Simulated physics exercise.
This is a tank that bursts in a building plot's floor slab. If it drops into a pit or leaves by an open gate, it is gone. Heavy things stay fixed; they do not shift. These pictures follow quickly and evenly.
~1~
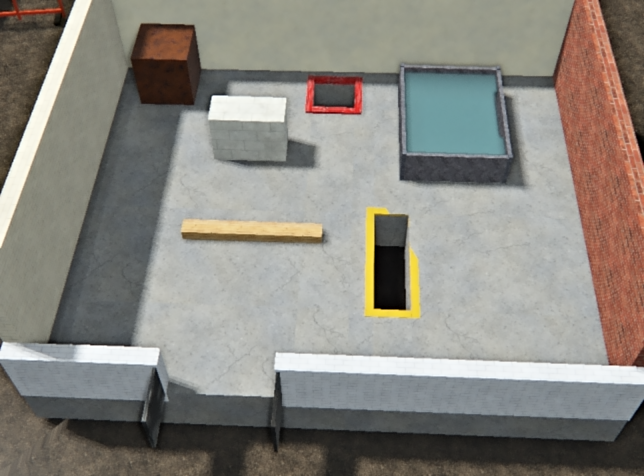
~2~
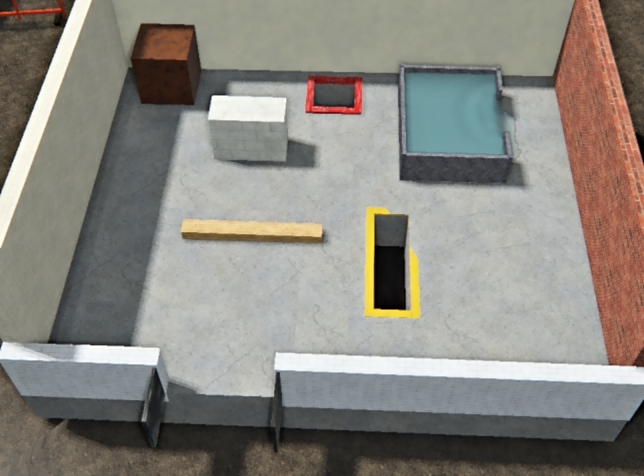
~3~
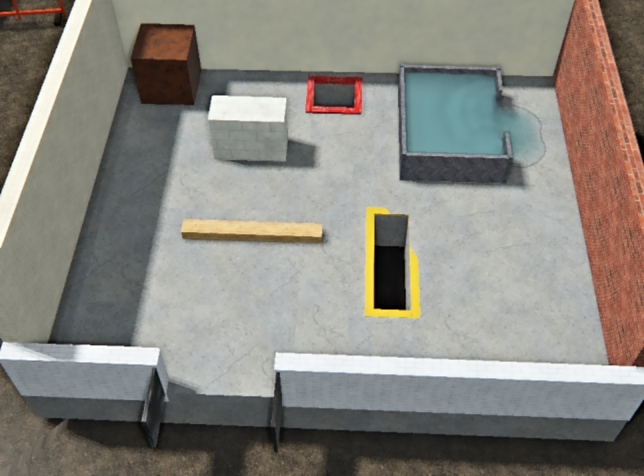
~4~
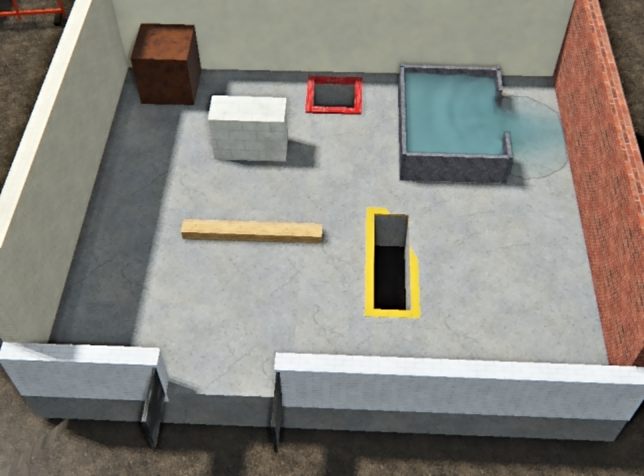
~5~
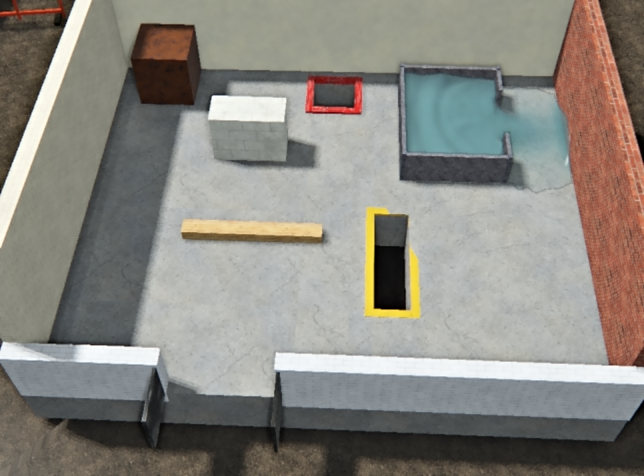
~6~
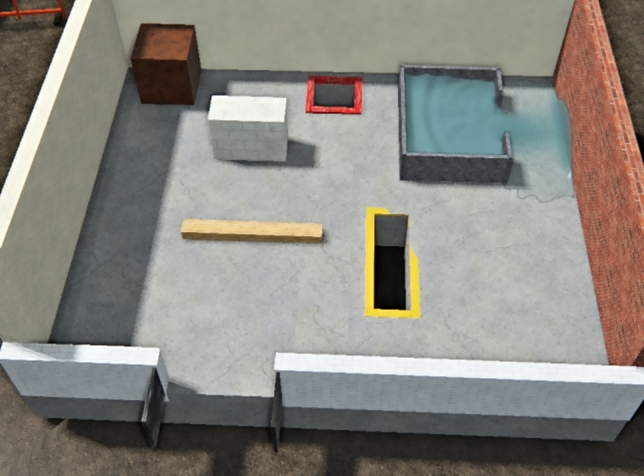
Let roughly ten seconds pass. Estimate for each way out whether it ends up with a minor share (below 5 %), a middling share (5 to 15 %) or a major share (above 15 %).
Outcome: The gate will capture a light share below five per cent; the red pit will capture a medium share of five to fifteen per cent; the yellow pit will capture a medium share of five to fifteen per cent.
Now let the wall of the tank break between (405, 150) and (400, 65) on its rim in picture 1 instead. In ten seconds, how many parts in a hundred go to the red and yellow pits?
For red it's about 20 per cent, and for yellow about 4 per cent.
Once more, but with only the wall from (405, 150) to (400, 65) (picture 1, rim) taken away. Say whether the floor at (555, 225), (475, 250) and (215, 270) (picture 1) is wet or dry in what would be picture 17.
Result, in sequence: Untouched by the flood; untouched by the flood; untouched by the flood.
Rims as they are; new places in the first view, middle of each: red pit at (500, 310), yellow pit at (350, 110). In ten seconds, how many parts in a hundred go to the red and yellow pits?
Breakdown: Red 6%, yellow 25%.
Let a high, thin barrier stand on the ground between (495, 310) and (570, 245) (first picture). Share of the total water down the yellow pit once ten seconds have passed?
Roughly 25 per cent ends up in the yellow pit.
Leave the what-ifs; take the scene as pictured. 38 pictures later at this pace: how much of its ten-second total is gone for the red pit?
Roughly 70 per cent.
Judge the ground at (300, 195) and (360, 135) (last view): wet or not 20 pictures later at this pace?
First spot spared; second spot spared.
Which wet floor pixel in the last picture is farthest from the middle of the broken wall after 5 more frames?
At about (584, 252).
A moment on, water covers 10 % of the floor; the gate 0 %, the red pit 0 %, the yellow pit 0 %.
Next, water covers 20 % of the floor; the gate 0 %, the red pit 0 %, the yellow pit 0 %.
Then, water covers 35 % of the floor; the gate 0 %, the red pit 2 %, the yellow pit 1 %.
Later, water covers 45 % of the floor; the gate 0 %, the red pit 7 %, the yellow pit 3 %.
In the end, water covers 65 % of the floor; the gate 1 %, the red pit 11 %, the yellow pit 8 %.
